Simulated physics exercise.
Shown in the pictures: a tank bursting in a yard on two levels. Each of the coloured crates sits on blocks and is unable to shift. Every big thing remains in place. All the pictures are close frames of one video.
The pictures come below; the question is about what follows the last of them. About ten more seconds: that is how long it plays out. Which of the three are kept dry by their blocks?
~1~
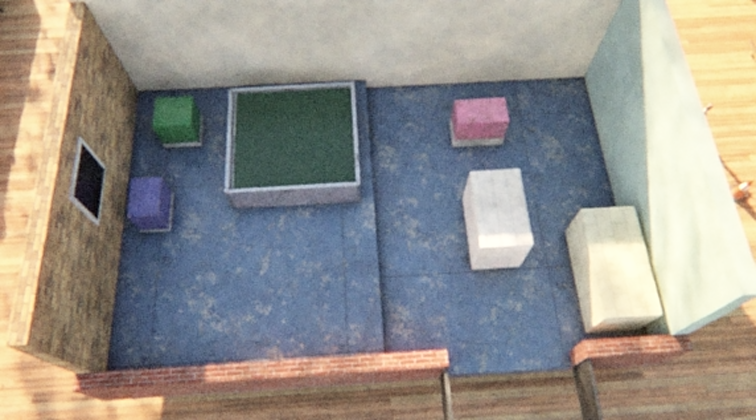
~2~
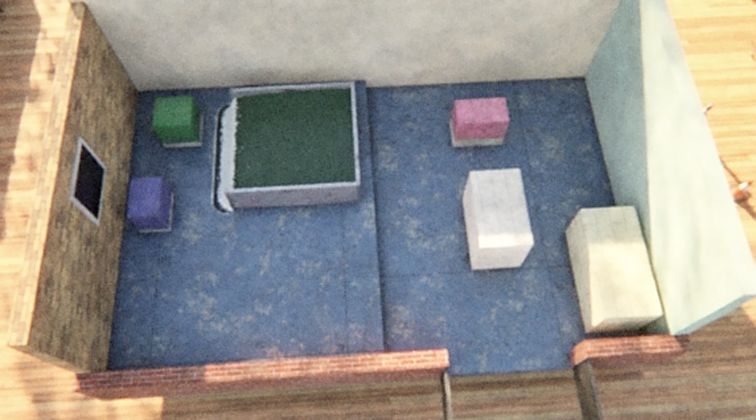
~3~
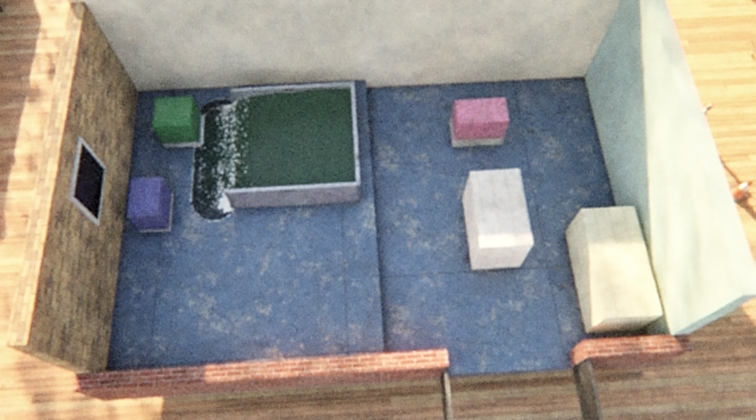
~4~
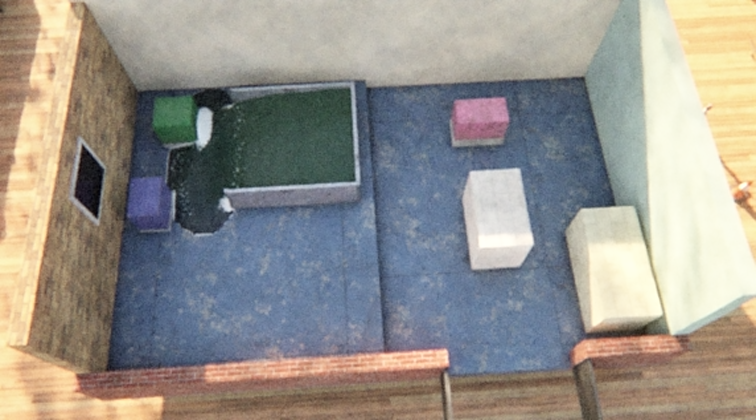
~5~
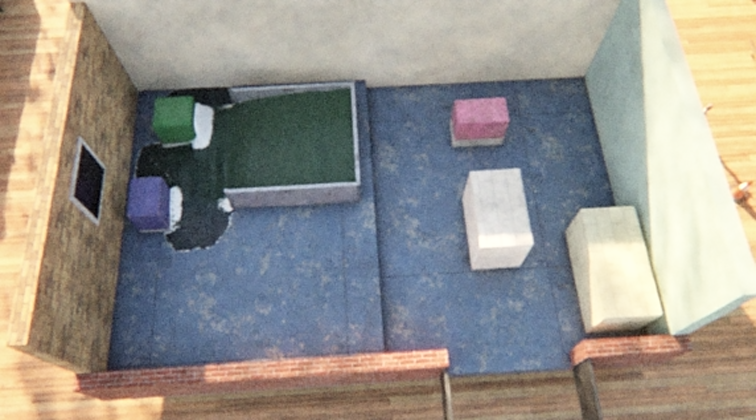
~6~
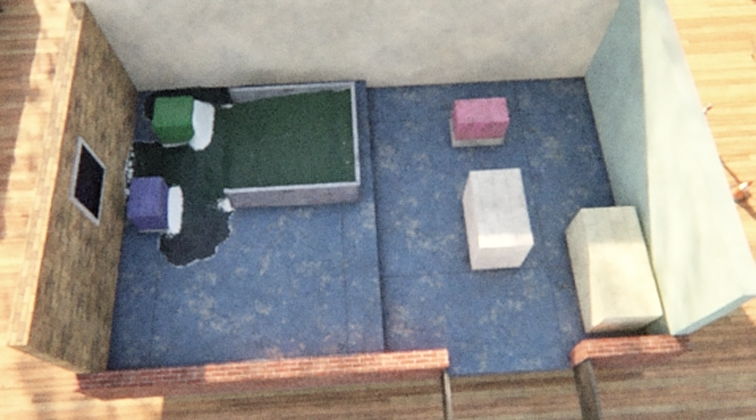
At the end, the blue crate gets touched by the water. The pink crate never gets touched by the water. The green crate gets touched by the water.
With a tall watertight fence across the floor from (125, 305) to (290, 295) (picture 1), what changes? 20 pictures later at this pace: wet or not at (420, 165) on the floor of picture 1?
My call: Spared.
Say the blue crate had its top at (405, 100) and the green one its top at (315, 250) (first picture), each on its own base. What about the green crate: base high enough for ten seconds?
As for the green crate, it stays clear.
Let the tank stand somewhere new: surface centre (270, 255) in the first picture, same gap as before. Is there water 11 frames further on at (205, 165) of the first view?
Submerged.
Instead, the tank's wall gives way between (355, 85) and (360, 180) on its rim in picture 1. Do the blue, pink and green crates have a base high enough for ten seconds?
Then the blue crate is untouched, the pink crate gets flooded and the green crate is untouched.
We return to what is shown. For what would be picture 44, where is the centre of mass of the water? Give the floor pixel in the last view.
The balance point is around (294, 202).
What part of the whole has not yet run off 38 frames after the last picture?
100 percent or thereabouts.
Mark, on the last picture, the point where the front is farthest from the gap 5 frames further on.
Best guess: Near (160, 315).
A moment on, water covers 15 % of the floor; the blue crate water round its plinth, the pink crate not reached, the green crate water round its plinth.
Next, water covers 30 % of the floor; the blue crate water round its plinth, the pink crate not reached, the green crate water round its plinth.
Then, water covers 35 % of the floor; the blue crate water round its plinth, the pink crate not reached, the green crate water round its plinth.
Later, water covers 70 % of the floor; the blue crate water round its plinth, the pink crate water round its plinth, the green crate water round its plinth.
In the end, water covers 95 % of the floor; the blue crate was topped, the pink crate stayed above the water, the green crate was topped.
